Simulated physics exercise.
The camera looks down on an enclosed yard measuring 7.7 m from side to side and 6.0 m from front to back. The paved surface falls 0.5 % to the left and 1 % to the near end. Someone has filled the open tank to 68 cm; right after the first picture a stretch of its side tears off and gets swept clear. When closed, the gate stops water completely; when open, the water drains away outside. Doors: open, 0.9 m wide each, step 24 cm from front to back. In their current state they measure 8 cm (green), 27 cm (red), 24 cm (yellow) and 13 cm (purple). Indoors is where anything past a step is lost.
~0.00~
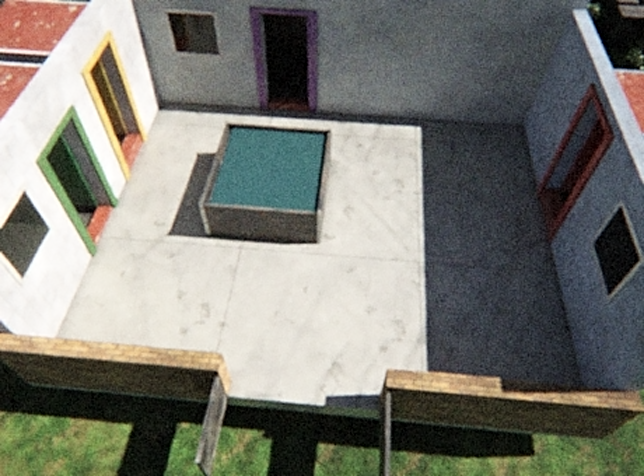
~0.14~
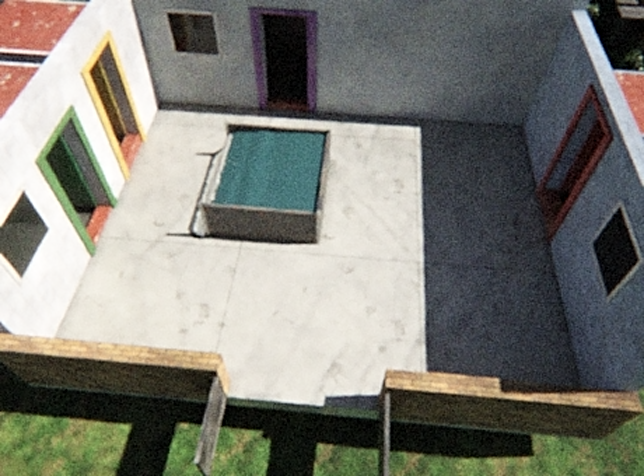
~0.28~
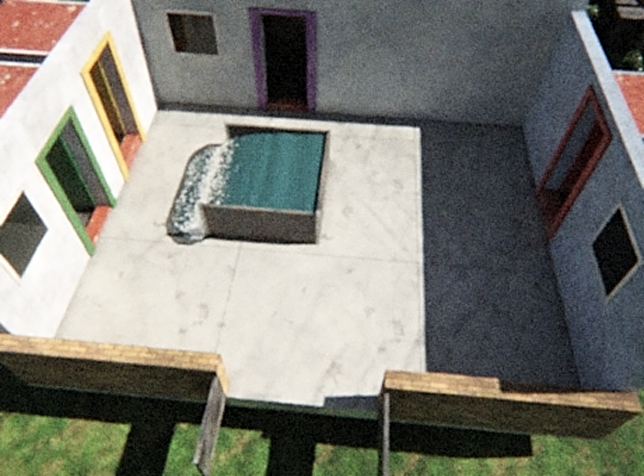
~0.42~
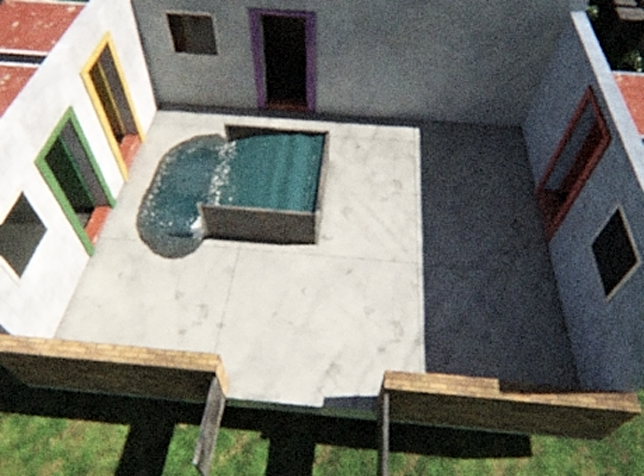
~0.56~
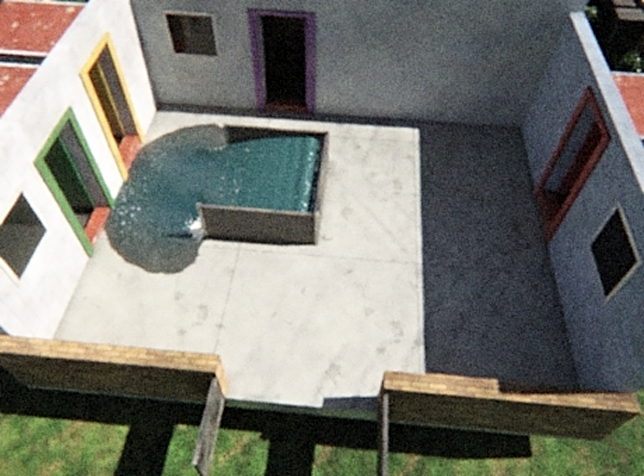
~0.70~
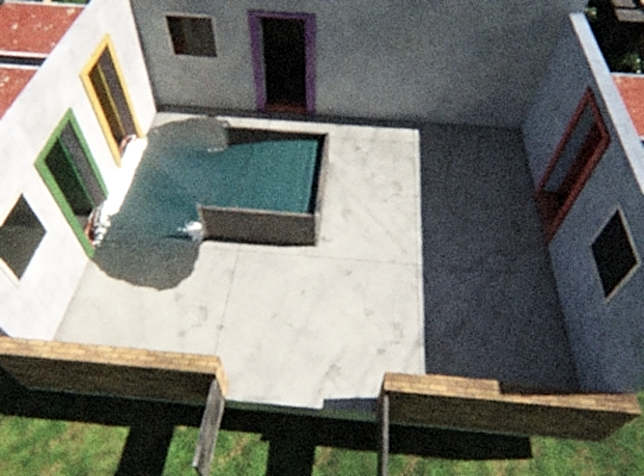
A walled, paved yard is seen from high above, looking down through a fixed camera. An open tank of teal water stands left of centre, with green and yellow doorframes on the left wall, a purple one at the back and a red one on the right. The tank's left side breaks away, and water pours out, foaming, then spreads leftward in a rounded sheet to the left wall's doorways.
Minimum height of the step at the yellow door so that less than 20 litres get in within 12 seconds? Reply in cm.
Roughly 36 cm.
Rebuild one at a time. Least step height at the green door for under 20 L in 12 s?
Green - roughly 31 cm.
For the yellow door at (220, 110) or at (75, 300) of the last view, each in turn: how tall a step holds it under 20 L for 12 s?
You'd want roughly 13.5 cm there first, then roughly 11.0 cm.
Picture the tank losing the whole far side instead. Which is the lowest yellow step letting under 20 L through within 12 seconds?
In that case about 8.5 cm.
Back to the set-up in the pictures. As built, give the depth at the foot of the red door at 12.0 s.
About 2.5 centimetres deep.
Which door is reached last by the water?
The red door.
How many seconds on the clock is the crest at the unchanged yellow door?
The level tops out near 1.4 seconds.
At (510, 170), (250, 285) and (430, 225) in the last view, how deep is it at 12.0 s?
Approx. 2 / 2 / 4 cm.
After 1.4 s water covers 20 % of the floor, deepest (46 cm) near (130, 192); 41 cm at the yellow door, 41 litres in over its 24 cm step.
After 3.0 s water covers 35 % of the floor, deepest (32 cm) near (47, 353); 21 cm at the yellow door, 113 litres in over its 24 cm step.
After 12.0 s water covers 95 % of the floor, deepest (10 cm) near (537, 410); 3 cm at the yellow door, 114 litres in over its 24 cm step.
At the yellow door as built, the water arrived by 0.6 s and peaked near 41 cm at 1.4 s.
Run again over the same 12 s with other heights there, 55 litres in over 30 cm, 5 litres over 40.5 cm. The limit of 20 litres is kept from about 36 cm up.
